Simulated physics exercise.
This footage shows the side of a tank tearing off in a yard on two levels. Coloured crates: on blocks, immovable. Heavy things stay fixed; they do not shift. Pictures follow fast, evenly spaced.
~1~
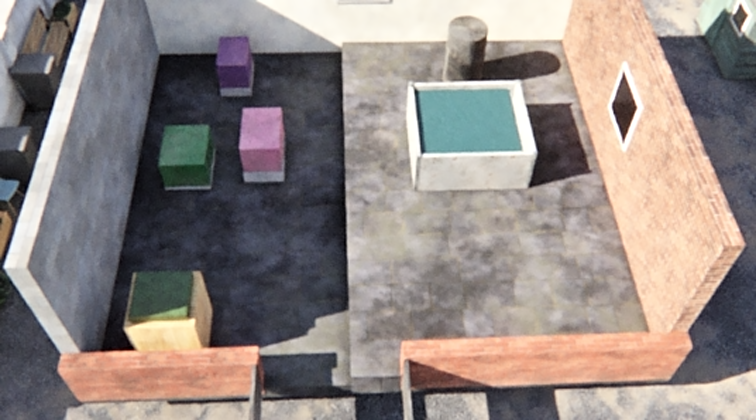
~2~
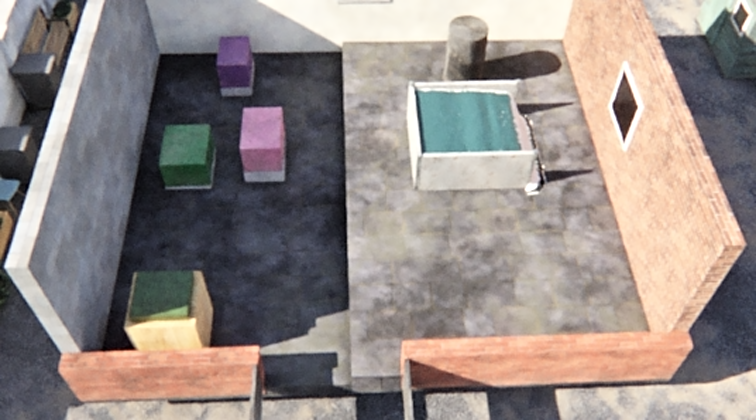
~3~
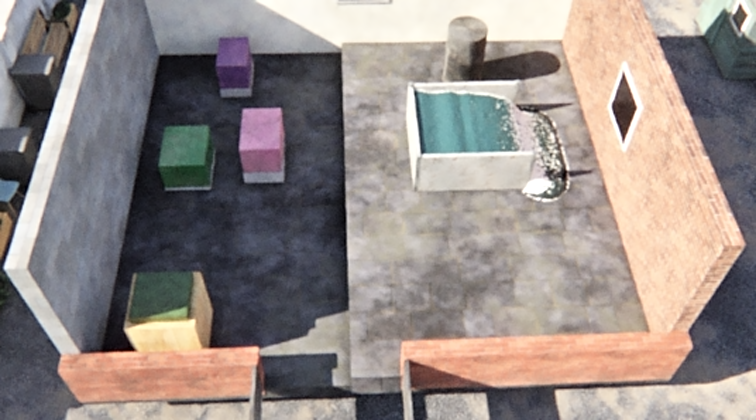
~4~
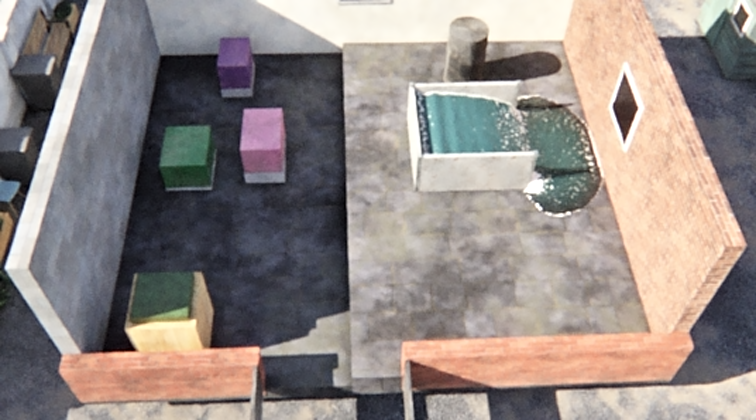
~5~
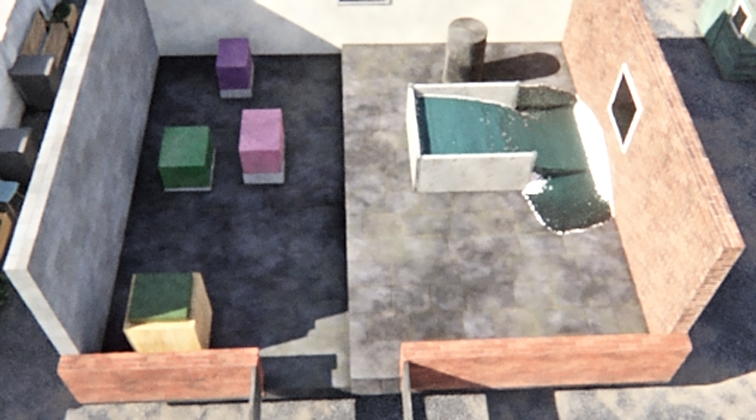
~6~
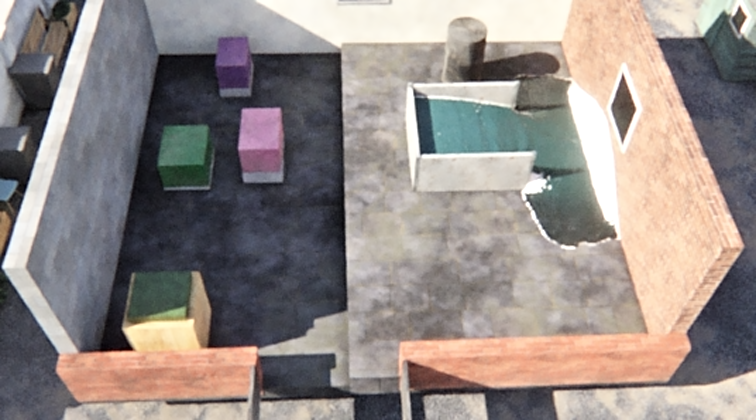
In a walled yard, a tank's right side tears off and water pours out rightward.
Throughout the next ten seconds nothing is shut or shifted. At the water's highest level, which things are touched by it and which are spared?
Going through them: The pink crate is spared; the green crate is touched; the purple crate is spared.
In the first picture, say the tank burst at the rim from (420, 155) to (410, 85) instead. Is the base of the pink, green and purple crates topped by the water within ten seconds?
I'd expect the pink crate goes wet, the green crate goes wet, and the purple crate goes wet.
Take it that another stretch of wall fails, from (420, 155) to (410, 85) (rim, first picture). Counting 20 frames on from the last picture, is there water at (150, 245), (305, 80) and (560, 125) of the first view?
So it's liquid at the first, liquid at the second and nothing at the third.
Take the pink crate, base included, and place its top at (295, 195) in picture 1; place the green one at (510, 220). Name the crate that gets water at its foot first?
Crate marked green.
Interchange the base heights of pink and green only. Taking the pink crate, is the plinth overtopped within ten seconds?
Note: Pink crate is flooded.
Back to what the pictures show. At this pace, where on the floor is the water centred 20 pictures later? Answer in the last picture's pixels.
About (514, 168).
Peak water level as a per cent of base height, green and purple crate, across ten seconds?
About 180 percent and about 80 percent.
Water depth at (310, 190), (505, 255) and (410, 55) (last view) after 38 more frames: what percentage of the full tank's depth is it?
Readings in sequence: 2, 4, 6 percent.
A moment on, water covers 15 % of the floor; the pink crate not reached, the green crate not reached, the purple crate not reached.
Next, water covers 25 % of the floor; the pink crate not reached, the green crate not reached, the purple crate not reached.
Then, water covers 40 % of the floor; the pink crate not reached, the green crate not reached, the purple crate not reached.
Later, water covers 80 % of the floor; the pink crate water round its plinth, the green crate water round its plinth, the purple crate water round its plinth.
In the end, water covers 100 % of the floor; the pink crate stayed above the water, the green crate was topped, the purple crate stayed above the water.
